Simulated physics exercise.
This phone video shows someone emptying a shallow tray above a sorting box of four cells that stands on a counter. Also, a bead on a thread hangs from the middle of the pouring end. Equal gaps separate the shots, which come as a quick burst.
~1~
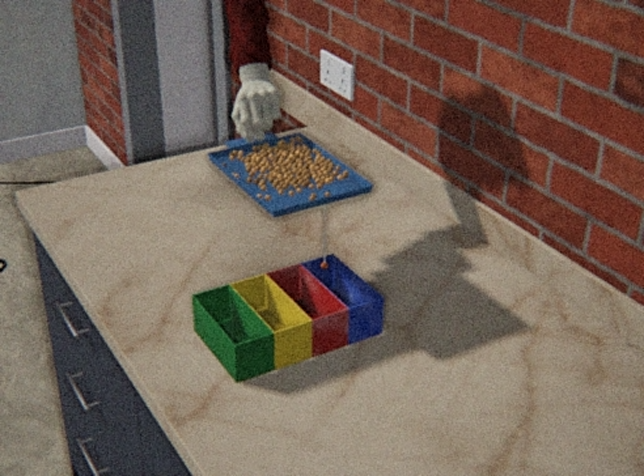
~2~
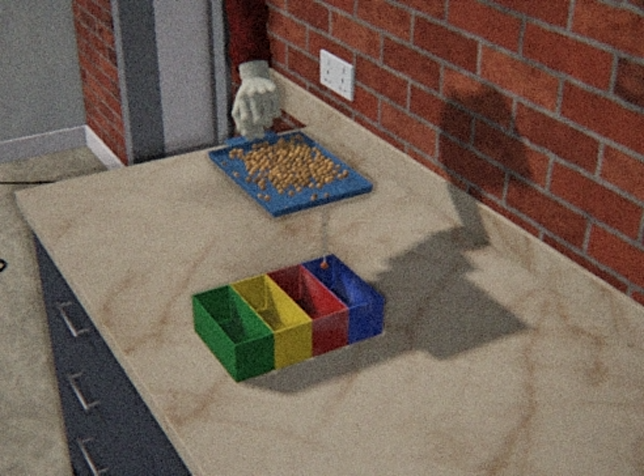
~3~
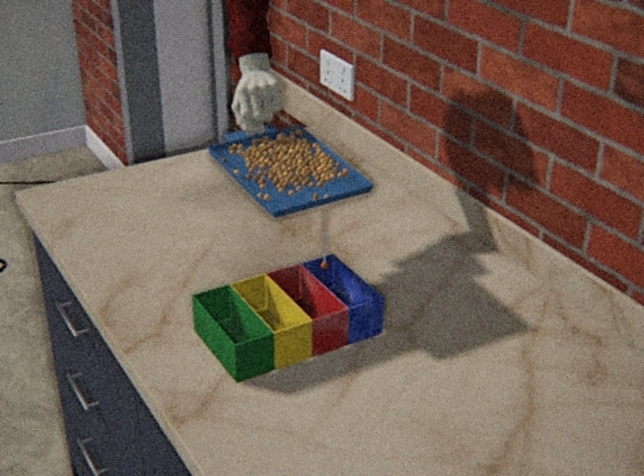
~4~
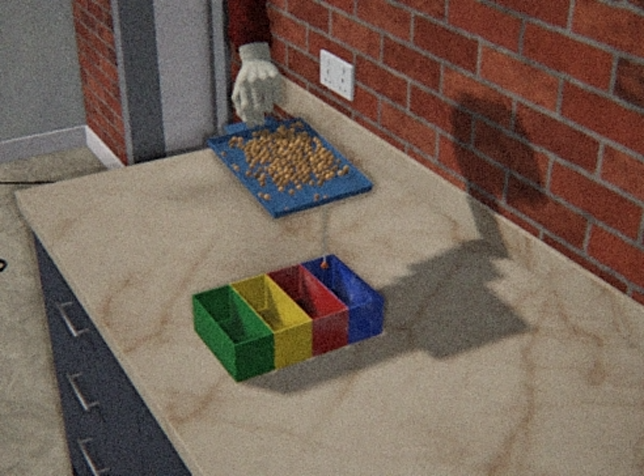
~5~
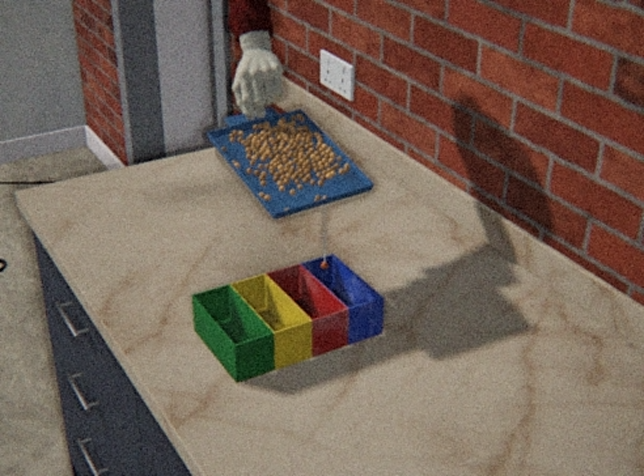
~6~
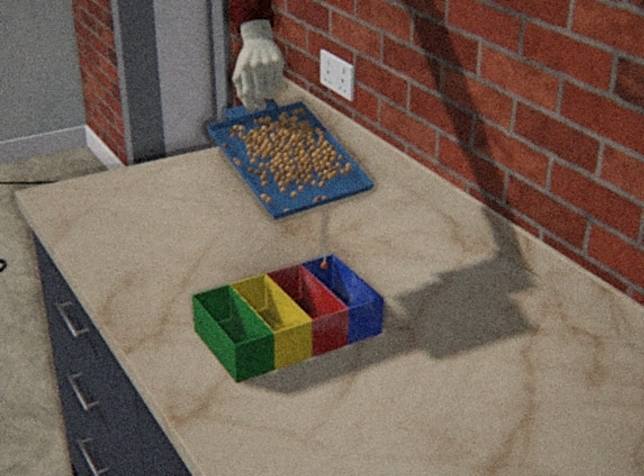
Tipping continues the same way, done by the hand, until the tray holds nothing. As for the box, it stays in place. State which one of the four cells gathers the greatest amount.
It is the red cell.
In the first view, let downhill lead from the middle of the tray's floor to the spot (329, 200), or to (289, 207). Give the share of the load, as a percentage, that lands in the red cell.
10 and 40 per cent, in that order.
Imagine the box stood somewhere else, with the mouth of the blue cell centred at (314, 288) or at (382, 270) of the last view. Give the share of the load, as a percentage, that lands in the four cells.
About 80% and about 100%.
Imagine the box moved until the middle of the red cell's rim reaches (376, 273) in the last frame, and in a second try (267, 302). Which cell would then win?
For the first spot I'd say the cell in green, and for the second spot the cell in blue.
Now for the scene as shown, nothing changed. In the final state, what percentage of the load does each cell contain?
Approximate shares in per cent - green cell 0, yellow cell 20, red cell 40, blue cell 20.
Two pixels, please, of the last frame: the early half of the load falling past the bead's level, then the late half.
Early half: (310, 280); late half: (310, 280).
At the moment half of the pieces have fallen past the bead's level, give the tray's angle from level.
Around 75° at that moment.
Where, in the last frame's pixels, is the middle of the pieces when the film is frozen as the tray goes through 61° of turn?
In the last view, the load is centred near (307, 205).
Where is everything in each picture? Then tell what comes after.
In the first frame, corners of the pouring end at (274, 210) and (371, 185), level; middle of the load at (290, 166), round wooden beads; bead on its thread at (325, 265); green cell at (255, 354); yellow cell at (293, 341); red cell at (330, 329); blue cell at (366, 318).
In the second frame, corners of the pouring end at (275, 210) and (371, 185), level; middle of the load at (290, 165).
In the third frame, corners of the pouring end at (275, 211) and (371, 184), tipped barely, lowest at the left corner; middle of the load at (290, 162).
In the fourth frame, corners of the pouring end at (275, 211) and (371, 184), tipped a little, lowest at the left corner; middle of the load at (291, 157).
In the fifth frame, corners of the pouring end at (275, 212) and (372, 184), tipped a little, lowest at the left corner; middle of the load at (291, 153).
In the sixth frame, corners of the pouring end at (275, 213) and (372, 183), tipped clearly, lowest at the left corner; middle of the load at (293, 151), nearly all on the move; green cell at (255, 354); yellow cell at (293, 341); red cell at (330, 329); blue cell at (366, 318).
Soon after the last picture, tray tipped steeply; about two thirds on the tray; a small part in the red cell; a small part in the yellow cell; a small part in the blue cell; a stray few in the green cell; a small part falling or outside the box.
A little later, tray tipped past a quarter turn; a stray few on the tray; about a third in the red cell; about a quarter in the blue cell; about a quarter in the yellow cell; a stray few in the green cell; a small part falling or outside the box.
Later still, tray tipped past a quarter turn; about half in the red cell; about a quarter in the yellow cell; about a quarter in the blue cell; a stray few in the green cell; a small part falling or outside the box.
At rest, tray tipped past a quarter turn; about half in the red cell; about a quarter in the yellow cell; about a quarter in the blue cell; a stray few in the green cell; a small part outside the box.
